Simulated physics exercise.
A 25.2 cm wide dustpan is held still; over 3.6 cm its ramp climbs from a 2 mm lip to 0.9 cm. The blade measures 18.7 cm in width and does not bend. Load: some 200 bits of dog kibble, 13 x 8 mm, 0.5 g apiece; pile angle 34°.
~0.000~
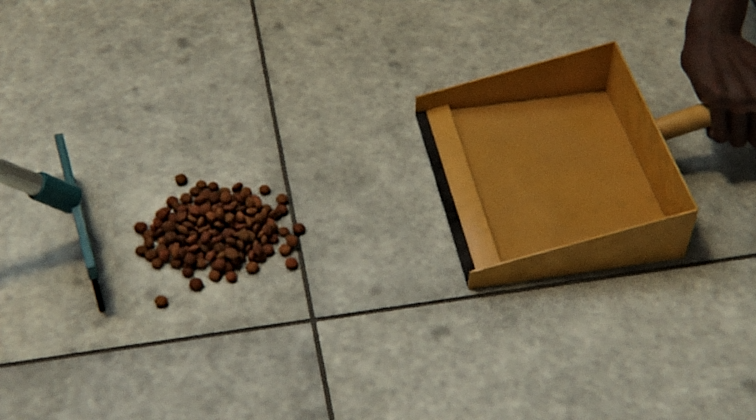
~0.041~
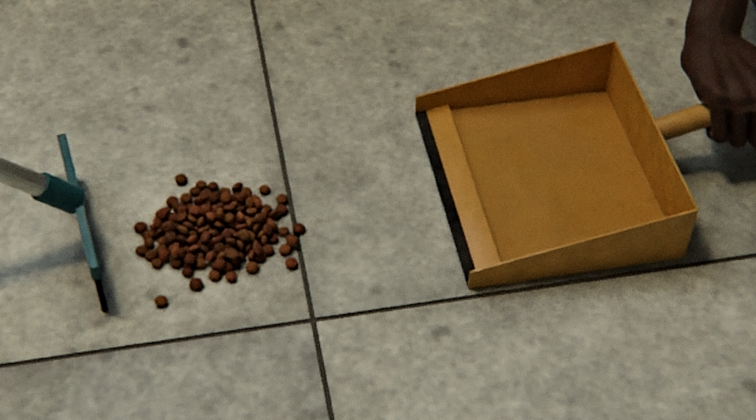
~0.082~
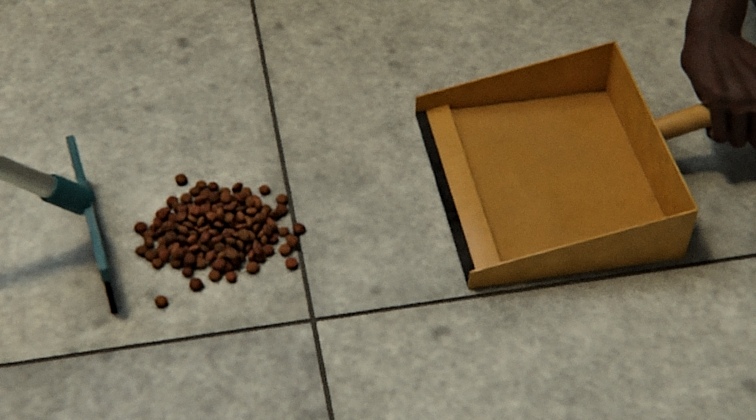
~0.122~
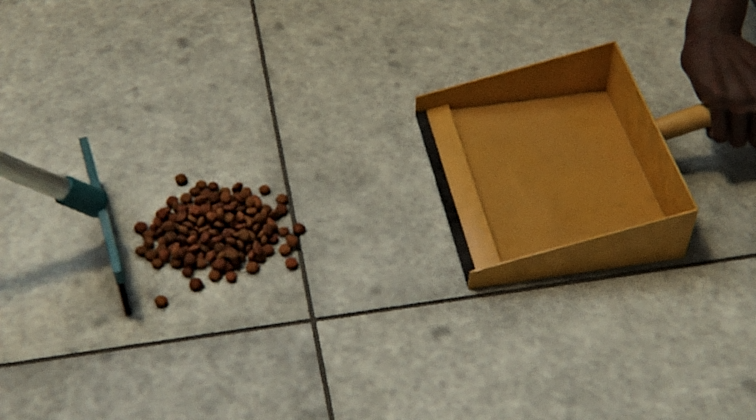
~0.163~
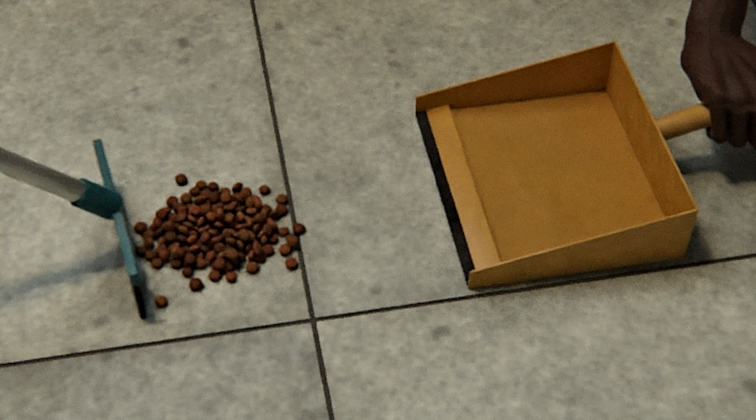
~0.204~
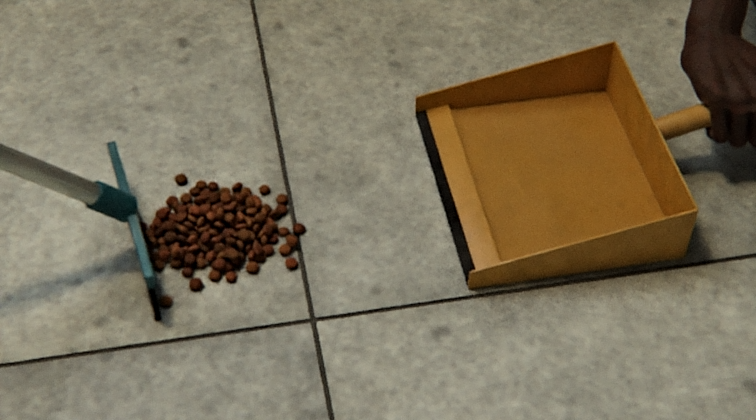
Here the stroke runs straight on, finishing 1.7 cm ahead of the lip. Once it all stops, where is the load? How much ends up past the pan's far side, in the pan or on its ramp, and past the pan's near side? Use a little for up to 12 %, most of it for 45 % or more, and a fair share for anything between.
Past the pan's far side - a little; in the pan or on its ramp - a little; past the pan's near side - a fair share.
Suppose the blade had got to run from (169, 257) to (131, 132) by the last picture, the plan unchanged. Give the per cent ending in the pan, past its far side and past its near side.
Pan: 40, far side: 0, near side: 0.
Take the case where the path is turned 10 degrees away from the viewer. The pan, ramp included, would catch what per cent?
Roughly 25 per cent would finish in the pan or on its ramp.
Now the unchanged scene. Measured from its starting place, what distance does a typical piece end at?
Roughly 20 cm.
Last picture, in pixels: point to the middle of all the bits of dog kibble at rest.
About (423, 226).
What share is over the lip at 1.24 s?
Over the lip so far: Approx. 10 %.
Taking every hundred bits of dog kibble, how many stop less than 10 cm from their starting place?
About 30 %.
After 0.60 s, middle of the blade 18 cm from the lip; 0 % over the lip, far side 0 %, near side 0 %.
After 0.87 s, middle of the blade 9 cm from the lip; 0 % over the lip, far side 0 %, near side 10 %.
After 1.24 s, middle of the blade 3 cm from the lip; 10 % over the lip, far side 0 %, near side 15 %.
At rest (1.6 s), far side 0 %, pan 10 %, near side 15 %, in front of the lip or behind the blade 75 %.
